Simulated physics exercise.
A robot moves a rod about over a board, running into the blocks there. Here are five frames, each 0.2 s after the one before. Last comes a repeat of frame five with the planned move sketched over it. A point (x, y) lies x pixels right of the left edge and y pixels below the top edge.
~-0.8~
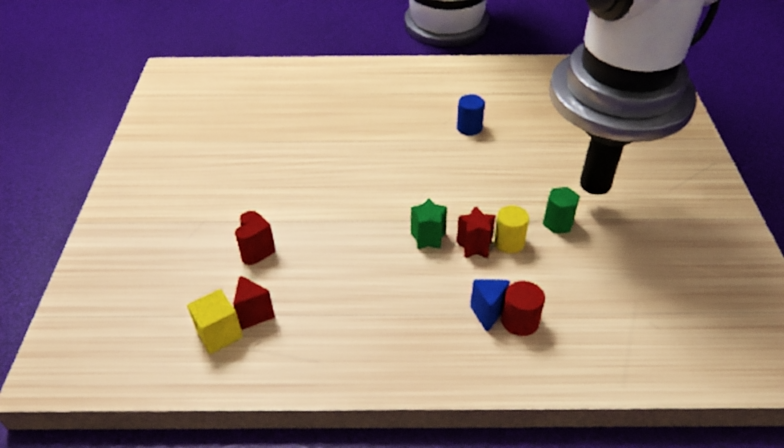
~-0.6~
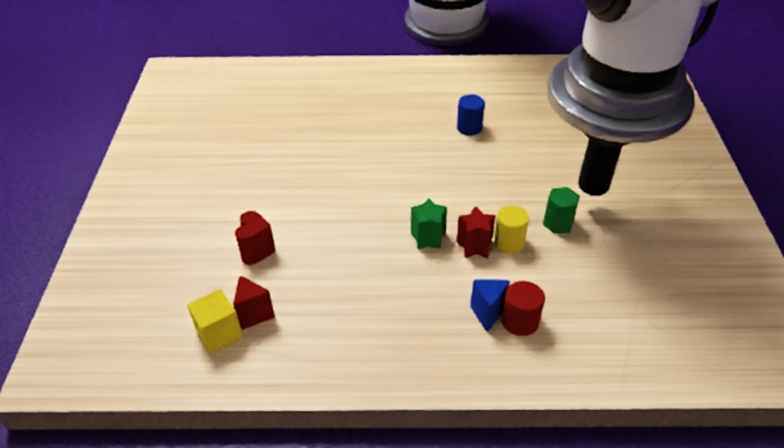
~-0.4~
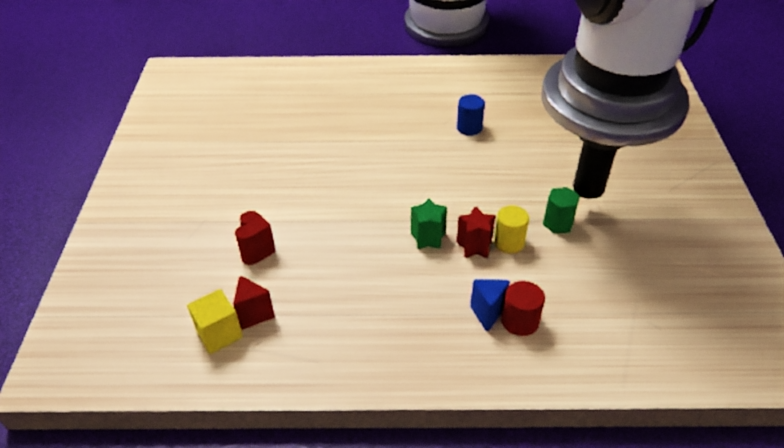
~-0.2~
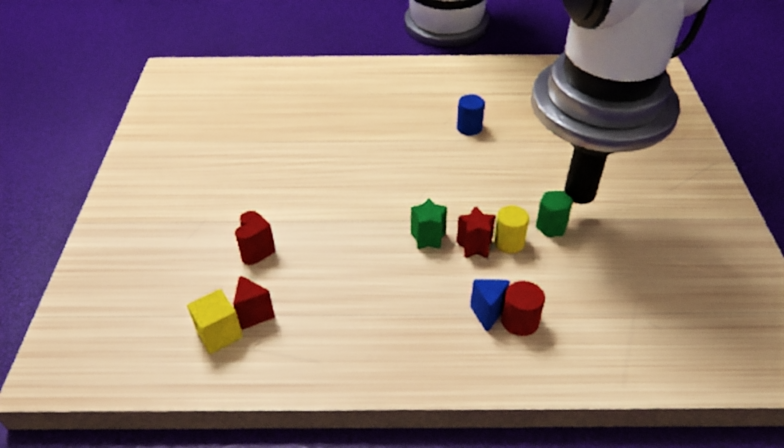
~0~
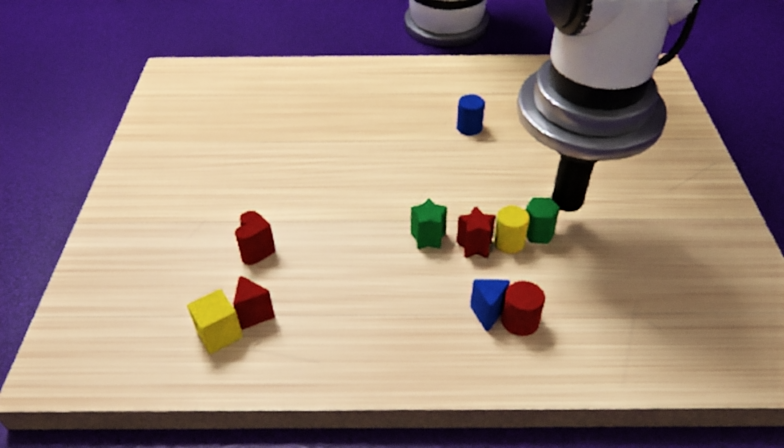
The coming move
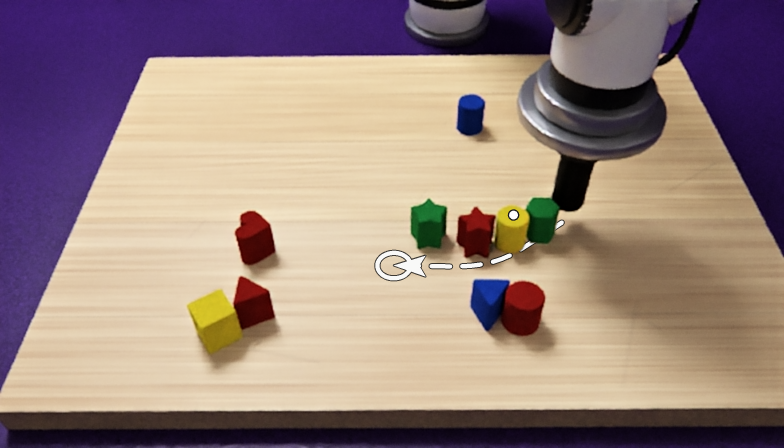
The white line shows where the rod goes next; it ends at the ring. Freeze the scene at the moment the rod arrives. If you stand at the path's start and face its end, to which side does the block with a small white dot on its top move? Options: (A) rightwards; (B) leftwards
It's B.
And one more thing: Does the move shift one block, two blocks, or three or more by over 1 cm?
Number moved: 3+.
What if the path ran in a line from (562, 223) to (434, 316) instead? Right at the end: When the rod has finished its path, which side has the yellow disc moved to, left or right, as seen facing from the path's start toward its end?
Heads right.
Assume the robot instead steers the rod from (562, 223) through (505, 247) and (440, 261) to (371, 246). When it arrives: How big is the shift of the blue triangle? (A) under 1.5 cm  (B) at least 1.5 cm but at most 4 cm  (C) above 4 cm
My pick is A.
Drawn move, from (562, 223) by way of (518, 251) and (459, 266) to (394, 265); the dot is on the yellow disc.
On the path given first. One third of the way, rod (521, 231); green star-shaped block (417, 210), turned 50° clockwise; red star-shaped block (436, 229), turned 15° clockwise; yellow disc (463, 240); green six-sided block (497, 237).
Two thirds of the way, rod (460, 247); green star-shaped block (416, 209), turned 55° clockwise; red star-shaped block (425, 233), turned 50° clockwise; yellow disc (424, 266); green six-sided block (458, 265), turned 105° anticlockwise.
At the end, rod (394, 246); green star-shaped block (410, 208), turned 85° clockwise; red star-shaped block (365, 230), turned 80° clockwise; yellow disc (421, 268); green six-sided block (456, 266), turned 115° anticlockwise.
